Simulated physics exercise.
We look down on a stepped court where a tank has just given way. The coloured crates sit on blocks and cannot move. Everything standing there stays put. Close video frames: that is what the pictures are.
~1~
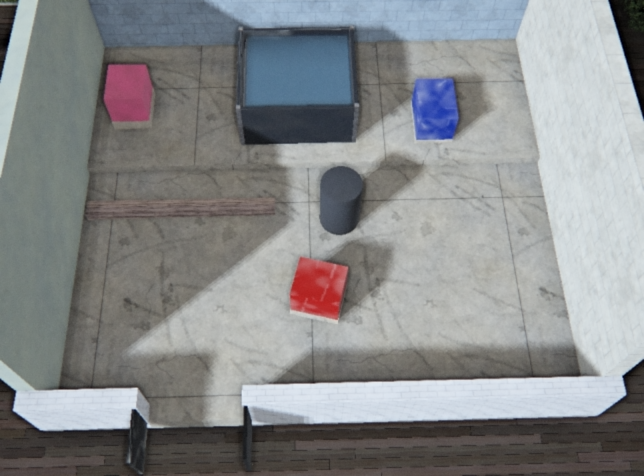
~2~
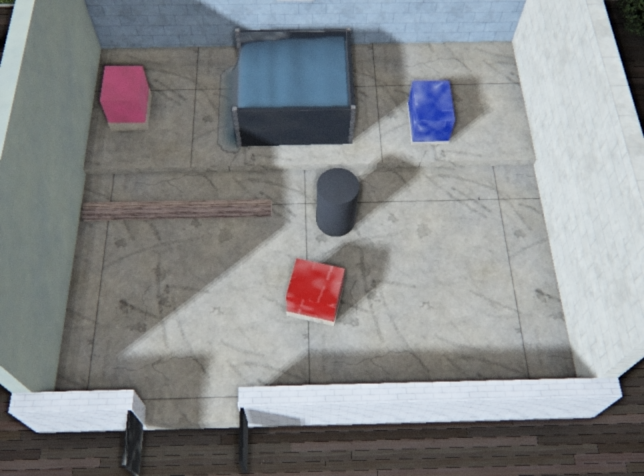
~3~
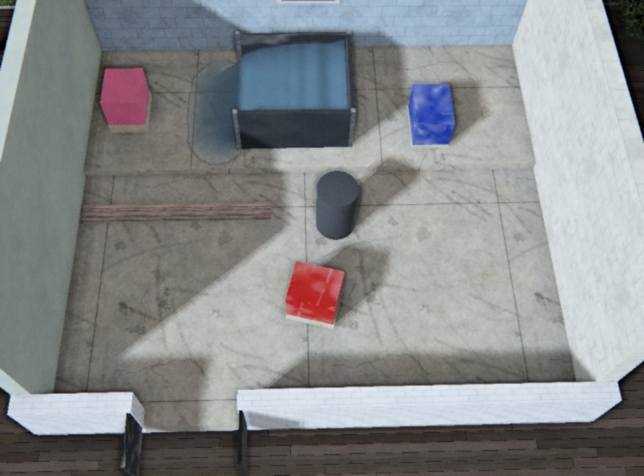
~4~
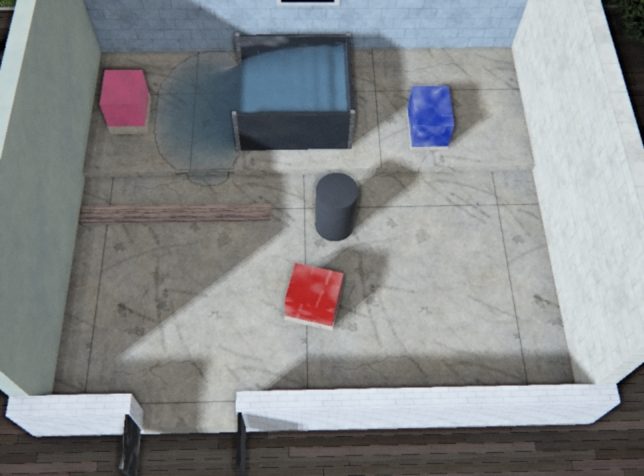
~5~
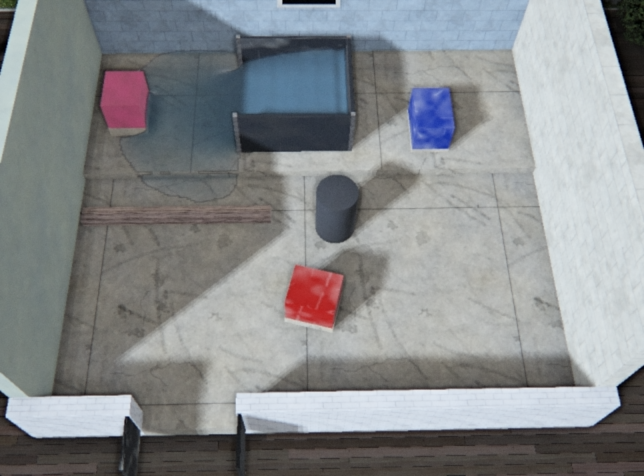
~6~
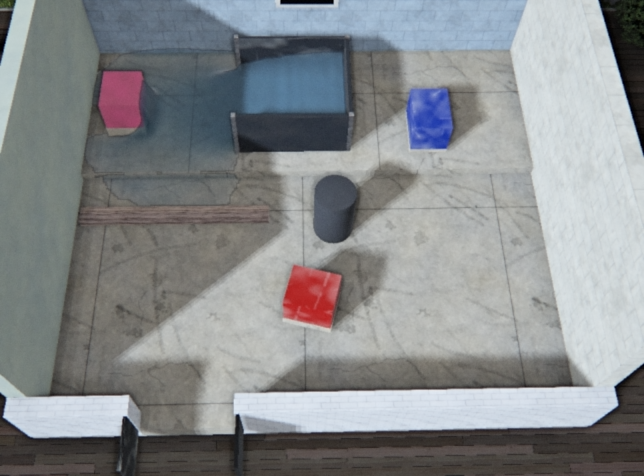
At first, blue water sits in a dark open tank at the back of a walled court, among pink, blue and red blocks and a grey cylinder. Water then pours from the tank's left side, spreads across the floor around the pink block, and creeps forward to the low brown strip.
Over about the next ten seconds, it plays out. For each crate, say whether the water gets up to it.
At the end, the blue crate remains clear of the water all along, the pink crate doesn't remain clear of the water all along, the red crate remains clear of the water all along.
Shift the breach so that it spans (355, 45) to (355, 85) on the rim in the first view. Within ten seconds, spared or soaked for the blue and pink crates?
Taking them in turn, the blue crate is overtopped and the pink crate is missed.
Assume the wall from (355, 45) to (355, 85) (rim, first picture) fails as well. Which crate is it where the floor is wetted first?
That would be the crate marked blue.
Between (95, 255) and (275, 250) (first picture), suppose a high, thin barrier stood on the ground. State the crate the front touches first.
I'd pick the crate marked pink.
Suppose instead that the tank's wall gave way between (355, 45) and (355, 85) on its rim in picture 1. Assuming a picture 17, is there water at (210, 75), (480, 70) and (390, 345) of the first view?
Those three come out moisture-free, soaked and soaked, one after another.
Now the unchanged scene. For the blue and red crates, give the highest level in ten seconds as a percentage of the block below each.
50 and 60 per cent, roughly.
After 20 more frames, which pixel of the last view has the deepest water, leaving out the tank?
It will be deepest around (81, 205).
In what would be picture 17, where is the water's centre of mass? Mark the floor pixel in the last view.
Roughly (171, 132) in the last picture.
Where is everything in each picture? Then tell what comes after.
The first frame shows still water in the open tank at (297, 70).
In the second frame, the front is at (236, 149), out from the gap at (241, 93).
In the third frame, water pours out at (241, 98) and has run to (209, 159).
In the fourth frame, water pours out at (241, 101) and has run to (166, 155).
In the fifth frame, the front is at a hidden place, out from the gap at (242, 104).
In the sixth frame, the front is at (86, 148), out from the gap at (240, 104).
A moment on, water covers 20 % of the floor; the blue crate not reached, the pink crate water round its plinth, the red crate not reached.
Next, water covers 25 % of the floor; the blue crate not reached, the pink crate water round its plinth, the red crate not reached.
Then, water covers 45 % of the floor; the blue crate not reached, the pink crate water round its plinth, the red crate not reached.
Later, water covers 75 % of the floor; the blue crate water round its plinth, the pink crate water round its plinth, the red crate water round its plinth.
In the end, water covers 90 % of the floor; the blue crate stayed above the water, the pink crate was topped, the red crate stayed above the water.
